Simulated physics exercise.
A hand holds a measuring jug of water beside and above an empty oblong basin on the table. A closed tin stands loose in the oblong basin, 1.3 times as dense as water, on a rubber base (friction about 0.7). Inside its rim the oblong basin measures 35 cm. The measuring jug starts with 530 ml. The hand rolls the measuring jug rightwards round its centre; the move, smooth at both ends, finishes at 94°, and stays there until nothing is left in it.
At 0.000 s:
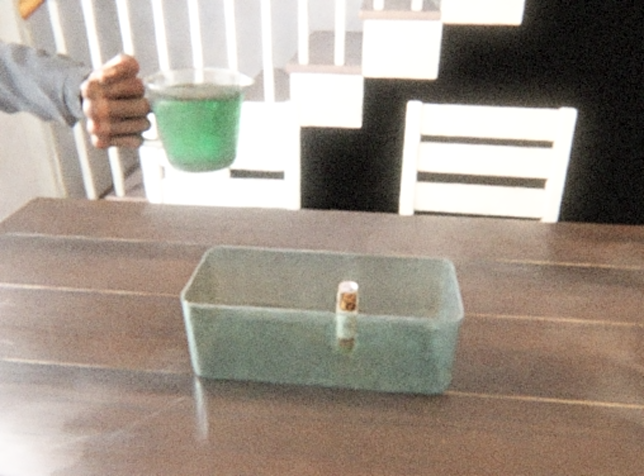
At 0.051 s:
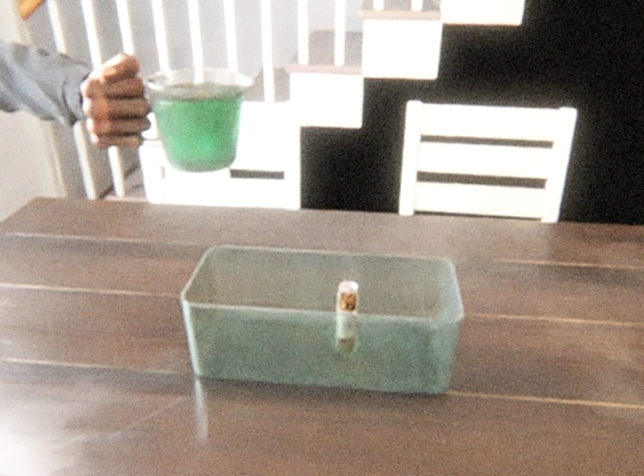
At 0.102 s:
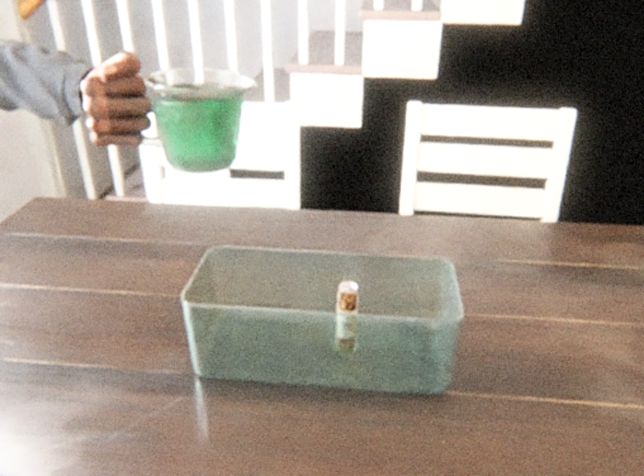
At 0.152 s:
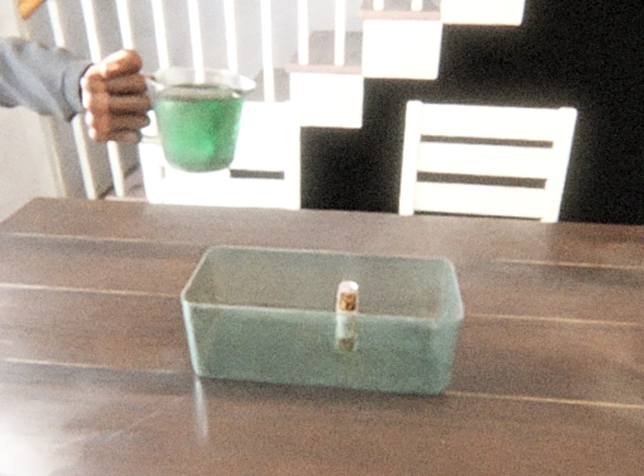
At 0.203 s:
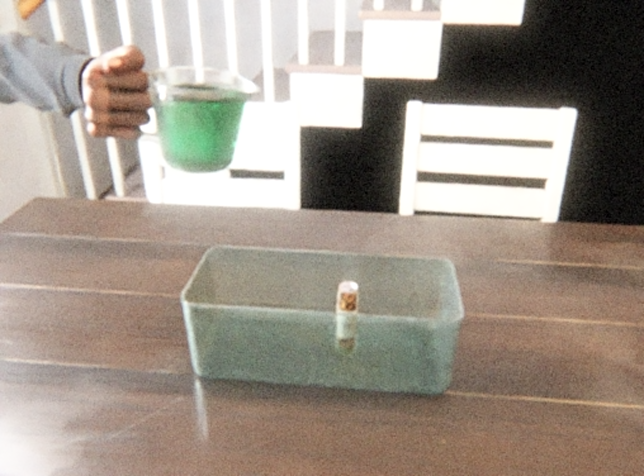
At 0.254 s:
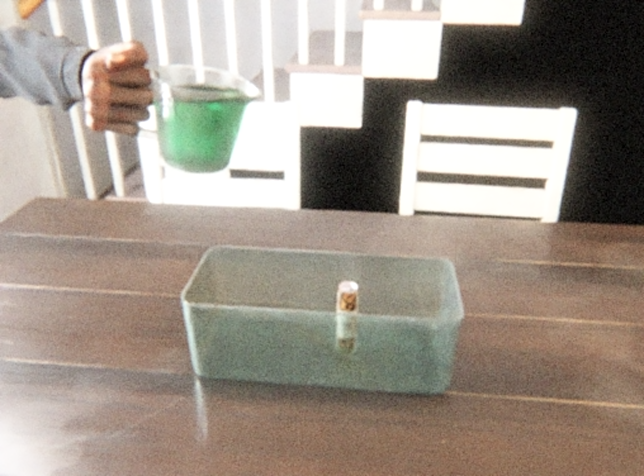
A hand slowly tilts a jug of green liquid rightwards above an oblong basin.
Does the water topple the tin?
It goes over.
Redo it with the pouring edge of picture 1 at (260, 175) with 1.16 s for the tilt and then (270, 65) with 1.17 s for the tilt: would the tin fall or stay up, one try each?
First it remains upright; then it falls.
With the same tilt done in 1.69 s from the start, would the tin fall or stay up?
The tin falls.
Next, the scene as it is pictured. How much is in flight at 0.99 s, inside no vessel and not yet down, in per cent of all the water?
Some 28 per cent.
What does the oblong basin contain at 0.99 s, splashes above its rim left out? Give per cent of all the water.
Near 50 in a hundred.
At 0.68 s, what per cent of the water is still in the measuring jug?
Near 74 in a hundred.
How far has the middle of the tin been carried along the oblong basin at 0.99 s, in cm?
About 2 cm.
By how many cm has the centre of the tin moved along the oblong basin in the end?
Some 8.0 cm.
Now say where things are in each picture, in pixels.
Tilt 0°; pouring edge (255, 82); surface from (155, 89) to (243, 93); the oblong basin's rim runs from (196, 273) to (457, 289); the tin's top is at (348, 290), in the first frame.
Tilt 0°; pouring edge (256, 82); surface from (155, 89) to (243, 93), in the second frame.
Tilt 2°; pouring edge (257, 84); surface from (156, 89) to (243, 93), in the third frame.
Tilt 4°; pouring edge (258, 86); surface from (158, 89) to (245, 94), in the fourth frame.
Tilt 7°; pouring edge (260, 90); surface from (159, 90) to (247, 94), in the fifth frame.
Tilt 11°; pouring edge (262, 94); surface from (161, 90) to (251, 94), in the sixth frame.
After 0.68 s the tilt is 59° and 75 per cent is still to pour; the tin stands where it began.
After 0.99 s the tilt is 89° and 24 per cent is still to pour; the tin stands 2 cm from where it began.
After 1.31 s the tilt is 94° and 2 per cent is still to pour; the tin leans 16°.
After 1.66 s the tilt is 94° and 0 per cent is still to pour; the tin lies on its side.
In the end the tin lies on its side.
